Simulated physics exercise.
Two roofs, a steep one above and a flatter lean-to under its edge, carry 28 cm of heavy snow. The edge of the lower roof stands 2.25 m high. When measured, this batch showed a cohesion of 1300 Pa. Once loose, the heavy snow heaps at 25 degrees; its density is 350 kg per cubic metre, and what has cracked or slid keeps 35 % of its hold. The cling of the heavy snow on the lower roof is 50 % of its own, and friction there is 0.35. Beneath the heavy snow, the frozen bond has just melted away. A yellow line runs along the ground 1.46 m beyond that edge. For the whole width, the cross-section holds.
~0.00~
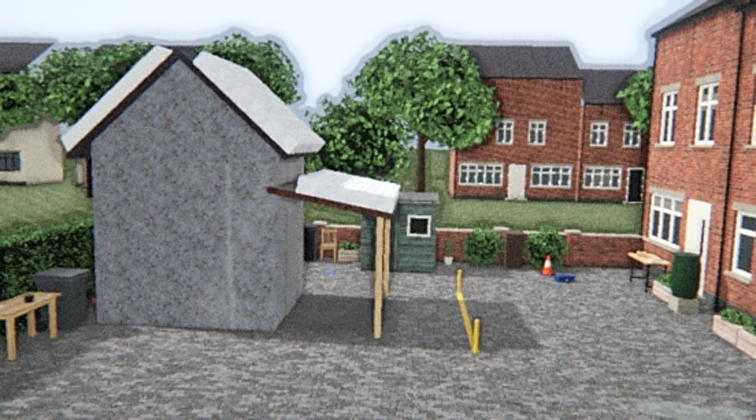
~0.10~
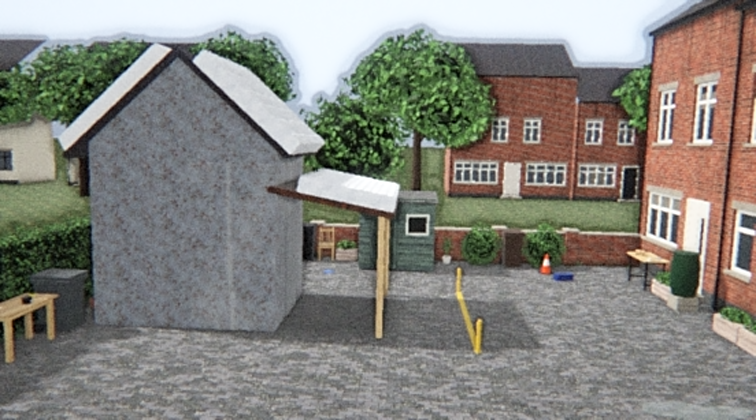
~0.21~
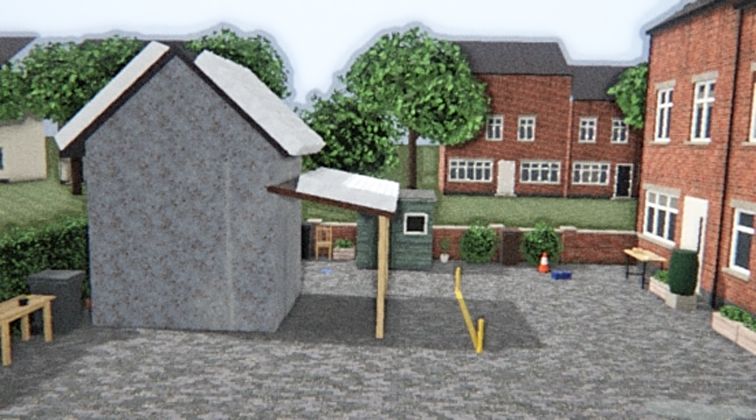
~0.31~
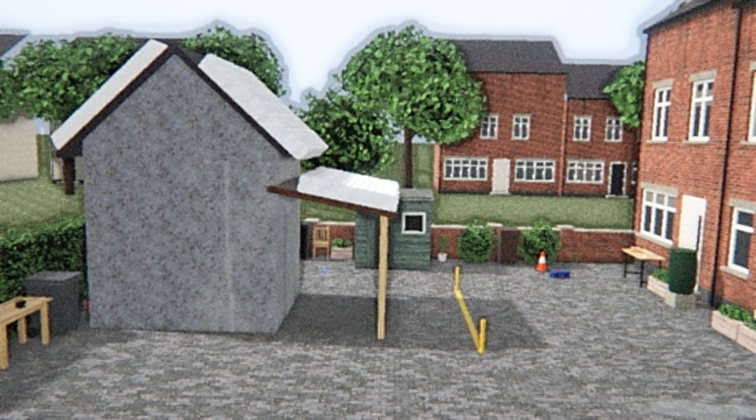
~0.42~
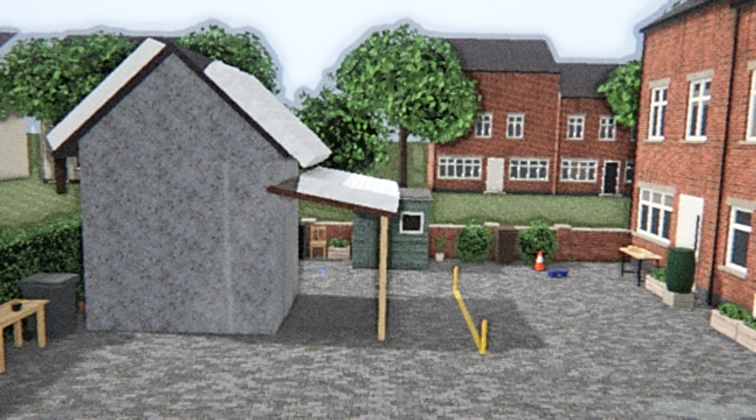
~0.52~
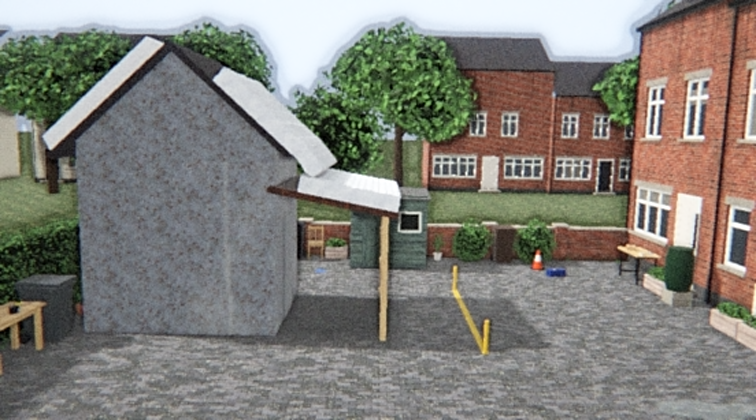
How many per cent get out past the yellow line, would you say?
I would say 0 percent.
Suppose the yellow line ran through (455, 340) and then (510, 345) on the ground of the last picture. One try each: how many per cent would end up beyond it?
Roughly 1 per cent and roughly 0 per cent.
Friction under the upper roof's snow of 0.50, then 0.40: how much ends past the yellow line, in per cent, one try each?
Respectively 0 percent and 0 percent.
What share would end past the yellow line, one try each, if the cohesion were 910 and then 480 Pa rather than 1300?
Result: 0 % for the first case, 4 % for the second.
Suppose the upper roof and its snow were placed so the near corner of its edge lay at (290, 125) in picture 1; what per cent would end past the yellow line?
2 per cent or so.
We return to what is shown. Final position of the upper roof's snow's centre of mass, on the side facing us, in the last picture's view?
Estimated pixel: (335, 176).
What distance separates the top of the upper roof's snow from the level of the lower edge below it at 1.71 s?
About 1.4 m.
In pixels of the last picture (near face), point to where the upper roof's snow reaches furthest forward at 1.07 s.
At roughly (375, 181).
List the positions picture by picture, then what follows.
In the first frame, foremost bit of the heavy snow at (290, 141).
In the second frame, foremost bit of the heavy snow at (292, 141), its middle shifted 2.1 cm, 1 % of it past the upper edge, in one piece.
In the third frame, foremost bit of the heavy snow at (295, 141), its middle shifted 8.6 cm, 4 % of it past the upper edge, in one piece.
In the fourth frame, foremost bit of the heavy snow at (300, 146), its middle shifted 20 cm, 9 % of it past the upper edge, in one piece.
In the fifth frame, foremost bit of the heavy snow at (306, 153), its middle shifted 36 cm, 16 % of it past the upper edge, in one piece.
In the sixth frame, foremost bit of the heavy snow at (316, 164), its middle shifted 58 cm, 26 % of it past the upper edge, in one piece.
After 1.07 s, none is below the lower edge and 0 % is past the line.
After 1.71 s, none is below the lower edge and 0 % is past the line.
After 2.36 s, 2 % is below the lower edge and 0 % is past the line.
After 3.00 s, 4 % is below the lower edge and 0 % is past the line.
After 3.50 s, 4 % is below the lower edge and 0 % is past the line.
